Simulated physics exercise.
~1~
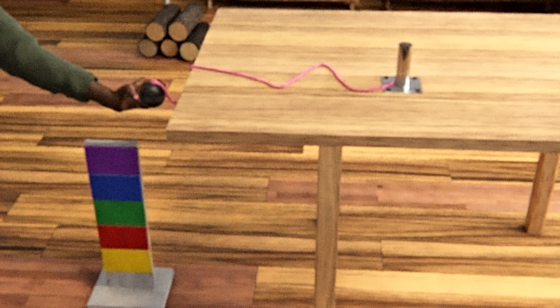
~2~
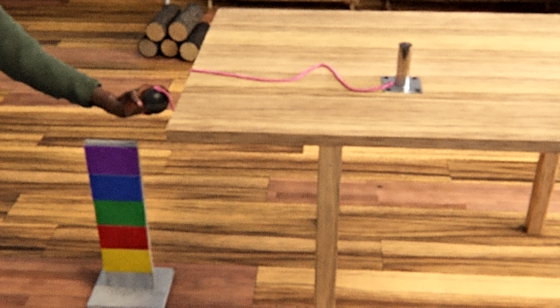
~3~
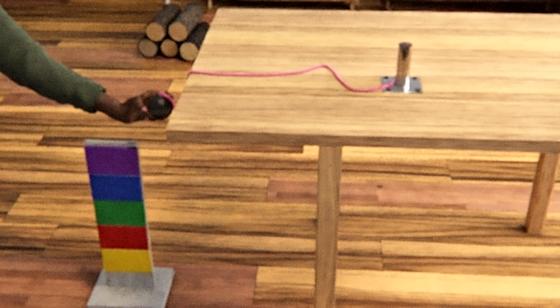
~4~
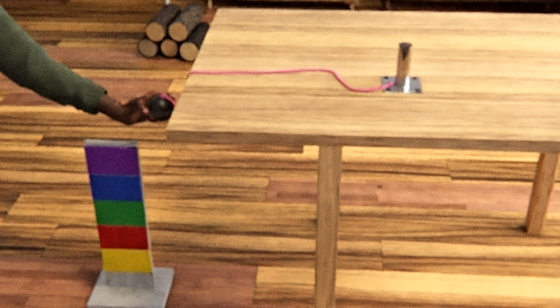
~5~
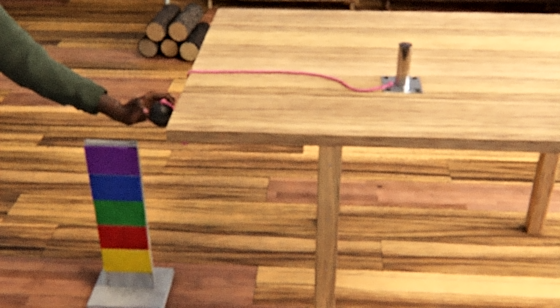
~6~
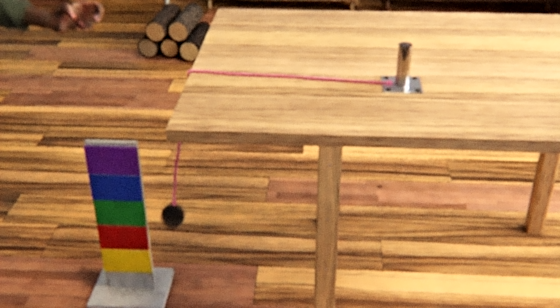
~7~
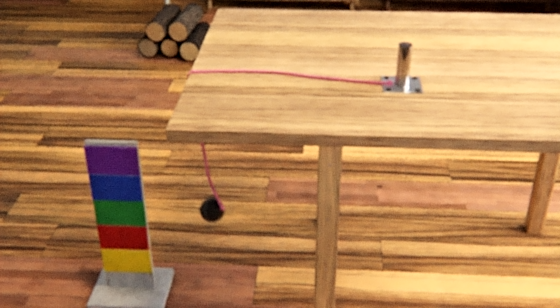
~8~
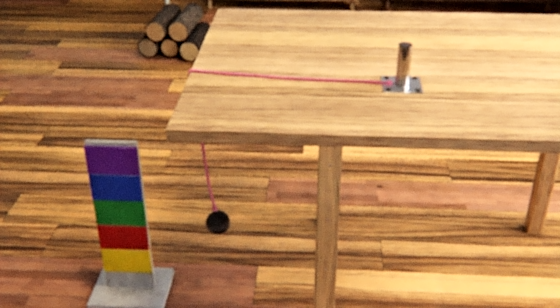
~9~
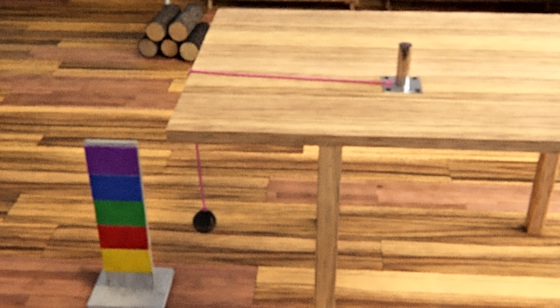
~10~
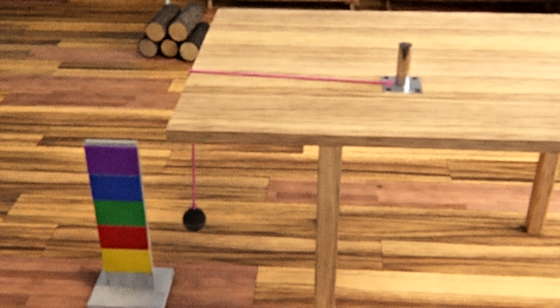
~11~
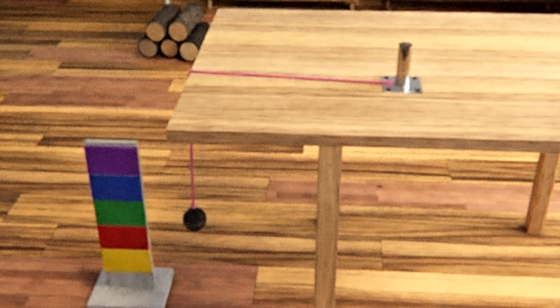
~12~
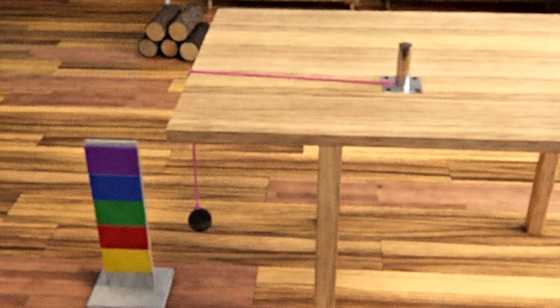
A hand held a black ball off the end of a wooden table, its pink shoelace tied to a post, then let go and drew back. The ball dropped, swung right and back left, and ended up hanging level with the green band.
